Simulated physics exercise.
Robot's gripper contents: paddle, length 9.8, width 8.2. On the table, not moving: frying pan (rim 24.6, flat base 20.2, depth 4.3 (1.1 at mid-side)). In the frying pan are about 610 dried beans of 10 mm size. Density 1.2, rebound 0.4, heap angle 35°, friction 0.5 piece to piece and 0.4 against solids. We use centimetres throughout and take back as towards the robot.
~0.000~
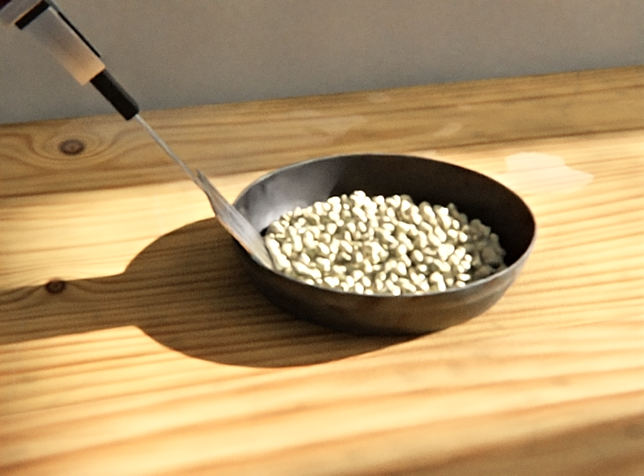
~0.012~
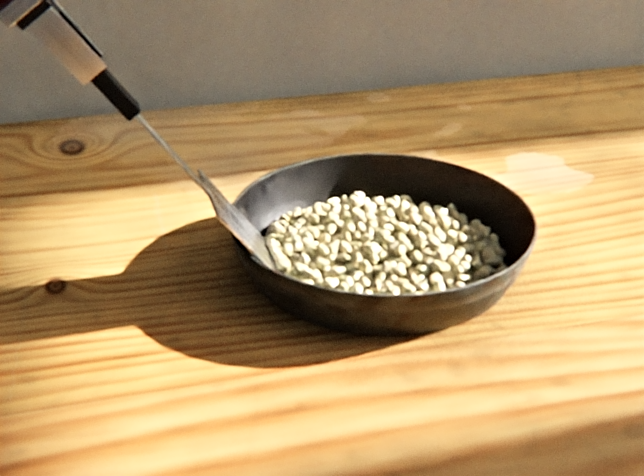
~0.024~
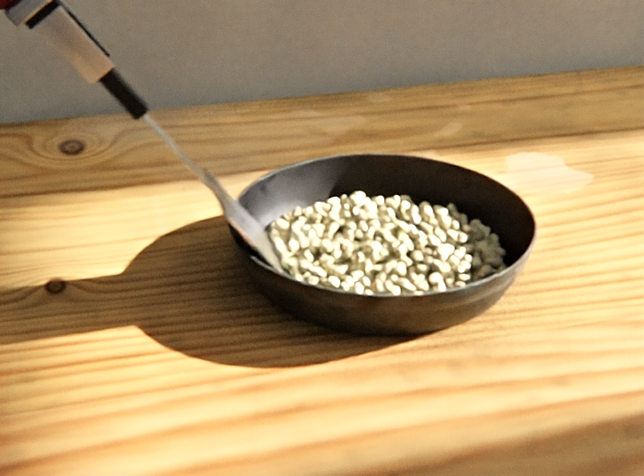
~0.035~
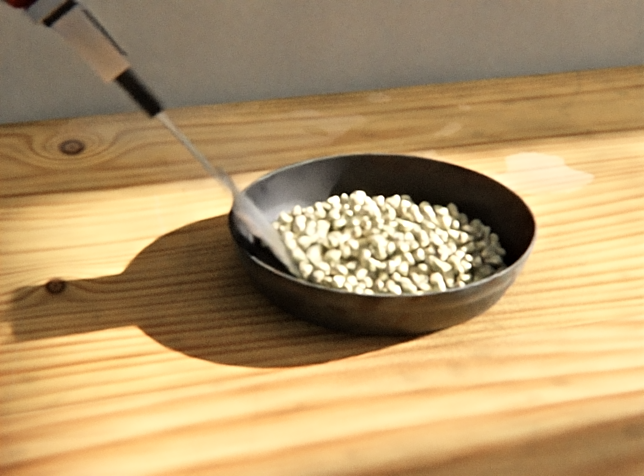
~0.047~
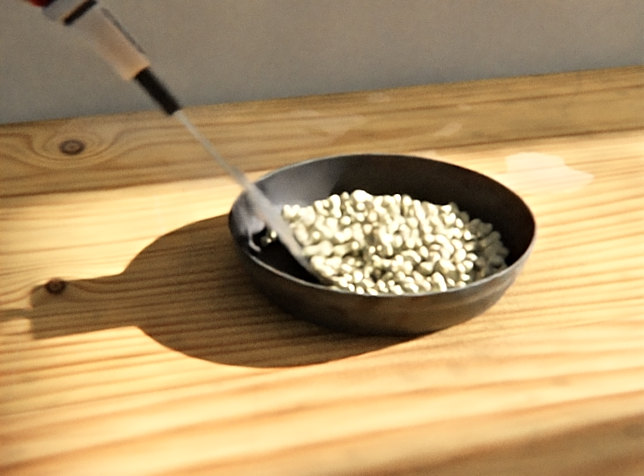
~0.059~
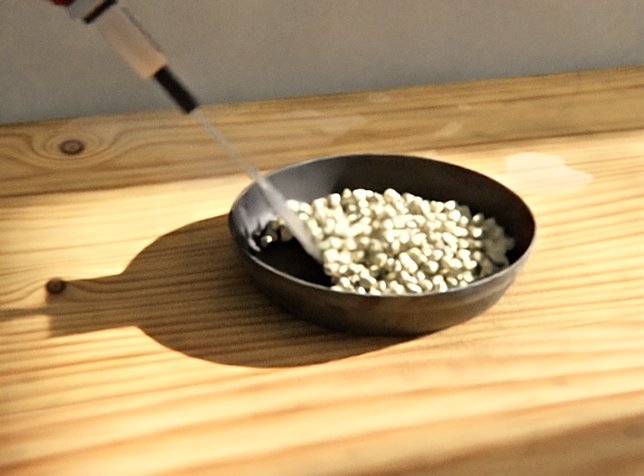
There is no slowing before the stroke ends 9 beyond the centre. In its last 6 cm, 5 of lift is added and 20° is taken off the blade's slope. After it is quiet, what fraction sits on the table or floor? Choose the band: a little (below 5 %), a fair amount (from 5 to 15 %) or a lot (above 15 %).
It is a lot, above 15 %.
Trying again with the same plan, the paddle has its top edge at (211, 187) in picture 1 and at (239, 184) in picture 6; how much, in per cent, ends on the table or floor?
10 per cent.
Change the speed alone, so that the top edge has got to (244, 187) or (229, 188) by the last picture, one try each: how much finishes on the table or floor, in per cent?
15 % and 5 %.
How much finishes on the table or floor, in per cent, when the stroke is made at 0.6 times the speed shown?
10 %.
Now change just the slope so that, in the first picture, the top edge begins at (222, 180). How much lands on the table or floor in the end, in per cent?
Roughly 20 percent ends on the table or floor.
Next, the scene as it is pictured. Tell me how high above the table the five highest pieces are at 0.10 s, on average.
About 5 centimetres.
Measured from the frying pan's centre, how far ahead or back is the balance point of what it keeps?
Ahead, by around 4.0 cm.
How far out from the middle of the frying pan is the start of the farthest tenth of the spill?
50 cm.
After 0.10 s, sloping 54°, highest piece 5 above the table; 613 in the frying pan.
After 0.14 s, sloping 49°, highest piece 6 above the table; 613 in the frying pan.
After 0.36 s, sloping 34°, highest piece 13 above the table; 494 in the frying pan, 95 on the table or floor, 24 on the blade or in flight.
After 1.41 s, sloping 34°, highest piece 5 above the table; 494 in the frying pan, 119 on the table or floor.
At rest, 494 in the frying pan, 119 on the table or floor. That is 19 % on the table or floor.
